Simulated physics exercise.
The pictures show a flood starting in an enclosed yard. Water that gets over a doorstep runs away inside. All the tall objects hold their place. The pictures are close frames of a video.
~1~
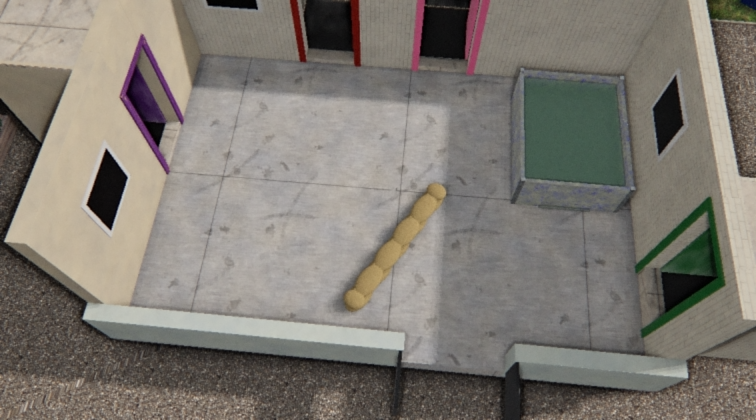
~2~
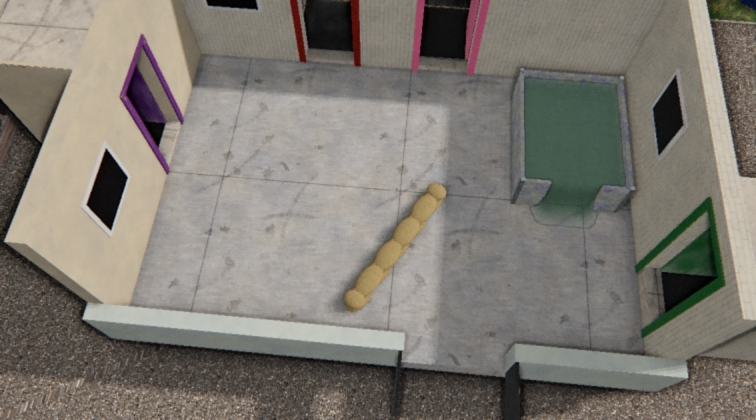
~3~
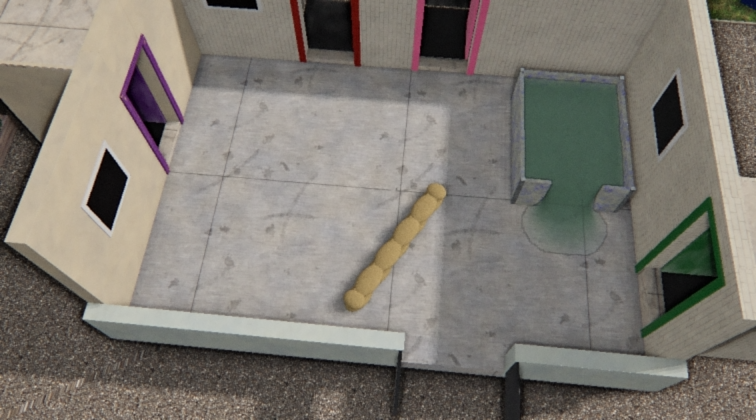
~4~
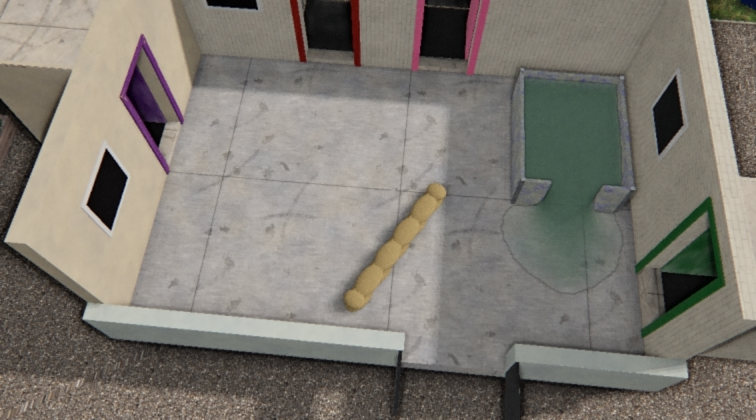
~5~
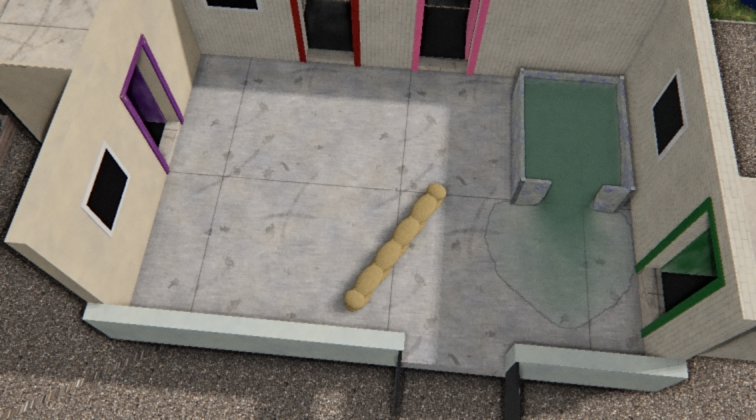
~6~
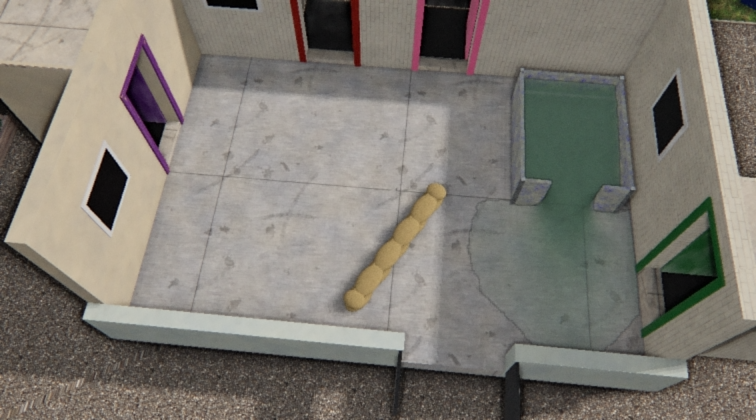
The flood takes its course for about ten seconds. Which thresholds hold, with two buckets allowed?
In the end: The green door admits no more than that; the purple door admits no more than that; the red door admits no more than that; the pink door admits no more than that.
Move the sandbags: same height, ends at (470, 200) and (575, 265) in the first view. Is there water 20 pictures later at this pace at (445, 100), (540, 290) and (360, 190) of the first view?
In that order: Wet, awash, dry.
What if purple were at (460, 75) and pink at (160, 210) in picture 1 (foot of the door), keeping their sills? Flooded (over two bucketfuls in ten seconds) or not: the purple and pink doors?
My reading: The purple door keeps below it, the pink door holds.
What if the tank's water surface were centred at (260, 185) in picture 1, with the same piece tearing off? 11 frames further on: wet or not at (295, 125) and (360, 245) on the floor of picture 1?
In turn: Not flooded, covered.
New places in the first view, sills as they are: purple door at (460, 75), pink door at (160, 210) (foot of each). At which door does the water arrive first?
That is the one in green.
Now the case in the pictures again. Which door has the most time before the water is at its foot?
That is the red one.
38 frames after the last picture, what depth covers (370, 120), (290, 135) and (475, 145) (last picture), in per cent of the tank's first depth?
About 0, 0 and 2 per cent.
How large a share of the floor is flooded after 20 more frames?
Some 30 per cent.
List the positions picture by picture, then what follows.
In the first frame, the open tank at (573, 130) is whole and still.
In the second frame, water pours out at (568, 198) and has run to (536, 215).
In the third frame, water pours out at (567, 199) and has run to (544, 246).
In the fourth frame, the front is at (557, 286), out from the gap at (567, 199).
In the fifth frame, the front is at (558, 320), out from the gap at (567, 199).
In the sixth frame, the front is at a hidden place, out from the gap at (567, 199).
A moment on, water covers 20 % of the floor; the green door wet at the sill, nothing in, the purple door not reached, the red door not reached, the pink door not reached.
Next, water covers 25 % of the floor; the green door wet at the sill, nothing in, the purple door not reached, the red door not reached, the pink door not reached.
Then, water covers 30 % of the floor; the green door wet at the sill, nothing in, the purple door not reached, the red door not reached, the pink door not reached.
Later, water covers 50 % of the floor; the green door wet at the sill, nothing in, the purple door wet at the sill, nothing in, the red door not reached, the pink door not reached.
In the end, water covers 70 % of the floor; the green door wet at the sill, nothing in, the purple door wet at the sill, nothing in, the red door wet at the sill, nothing in, the pink door wet at the sill, nothing in.
